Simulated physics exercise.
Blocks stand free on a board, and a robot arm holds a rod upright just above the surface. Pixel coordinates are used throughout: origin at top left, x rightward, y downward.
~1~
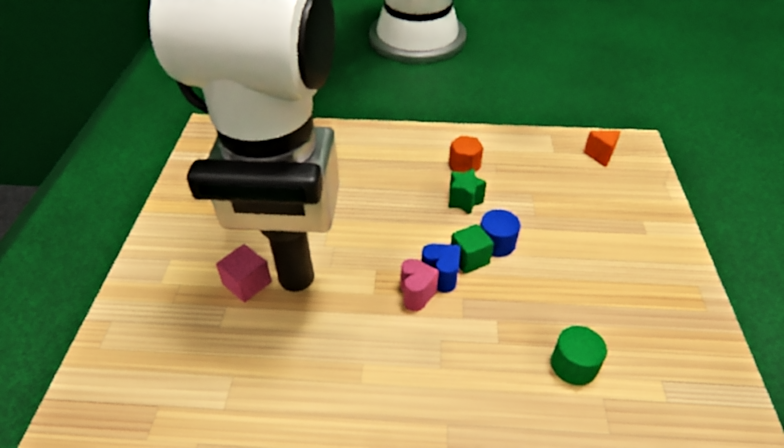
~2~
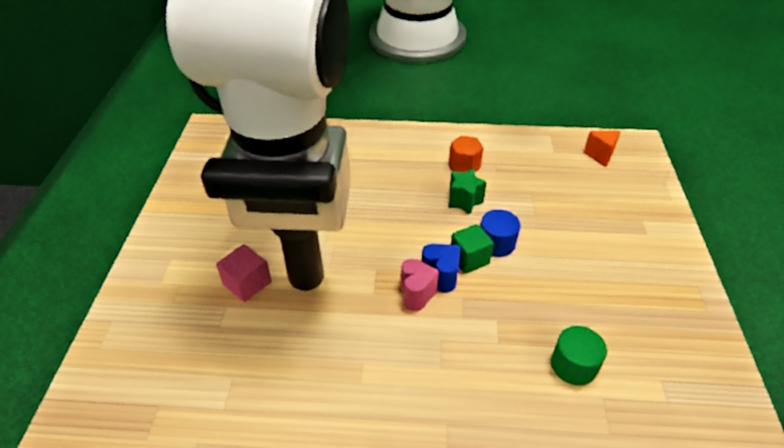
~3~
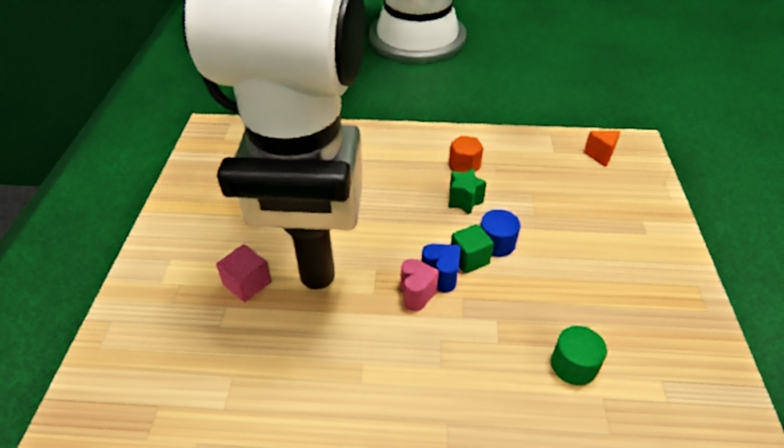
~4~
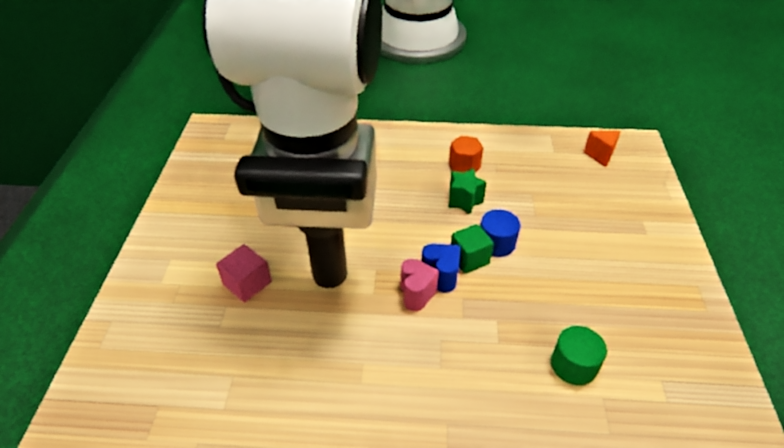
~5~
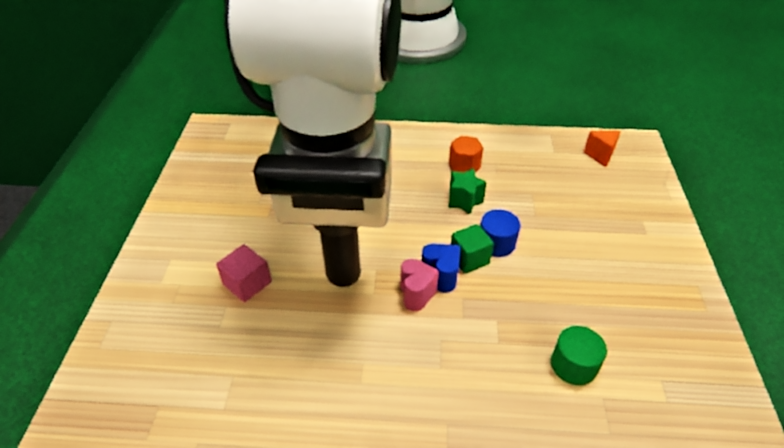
A robot arm holding a dark upright rod slid slowly to the right across a wooden board, moving away from a dark pink cube toward a row of colored blocks that stayed still.
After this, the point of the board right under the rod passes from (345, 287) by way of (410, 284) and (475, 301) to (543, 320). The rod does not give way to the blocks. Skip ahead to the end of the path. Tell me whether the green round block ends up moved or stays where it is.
In the end it has not been moved.
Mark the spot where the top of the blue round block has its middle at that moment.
At pixel (514, 209).
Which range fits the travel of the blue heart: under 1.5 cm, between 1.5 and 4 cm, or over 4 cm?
The displacement of the blue heart is above 4 cm.
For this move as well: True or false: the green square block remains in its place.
Verdict: False.
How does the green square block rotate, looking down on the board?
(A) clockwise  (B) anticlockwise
Answer: B.
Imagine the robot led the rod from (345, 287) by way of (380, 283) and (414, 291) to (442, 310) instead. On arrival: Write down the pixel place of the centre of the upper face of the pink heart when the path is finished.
If I read the scene right, the answer is (474, 303).
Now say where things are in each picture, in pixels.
The first frame shows rod tip at (297, 279); block tops, pink heart at (418, 273); blue heart at (443, 255); green square block at (473, 237); blue round block at (501, 222); green round block at (583, 345).
The second frame shows rod at (307, 278); blocks unchanged.
The third frame shows rod at (318, 277); blocks unchanged.
The fourth frame shows rod at (330, 276); blocks unchanged.
The fifth frame shows rod at (344, 275); pink heart at (418, 273); blue heart at (443, 255); green square block at (473, 237); blue round block at (501, 222); green round block at (583, 345).
On the path given first. One third of the way, rod at (411, 272); pink heart at (438, 282), turned 35° clockwise; blue heart at (449, 256), turned 25° anticlockwise.
Two thirds of the way, rod at (478, 290); pink heart at (485, 308), turned 95° clockwise; blue heart at (501, 256), turned 90° anticlockwise; green square block at (490, 229), turned 45° anticlockwise; blue round block at (514, 209).
At the end, rod at (547, 308); pink heart at (493, 312), turned 125° clockwise; blue heart at (509, 256), turned 120° anticlockwise; green square block at (490, 229), turned 45° anticlockwise; blue round block at (514, 209); green round block in place.
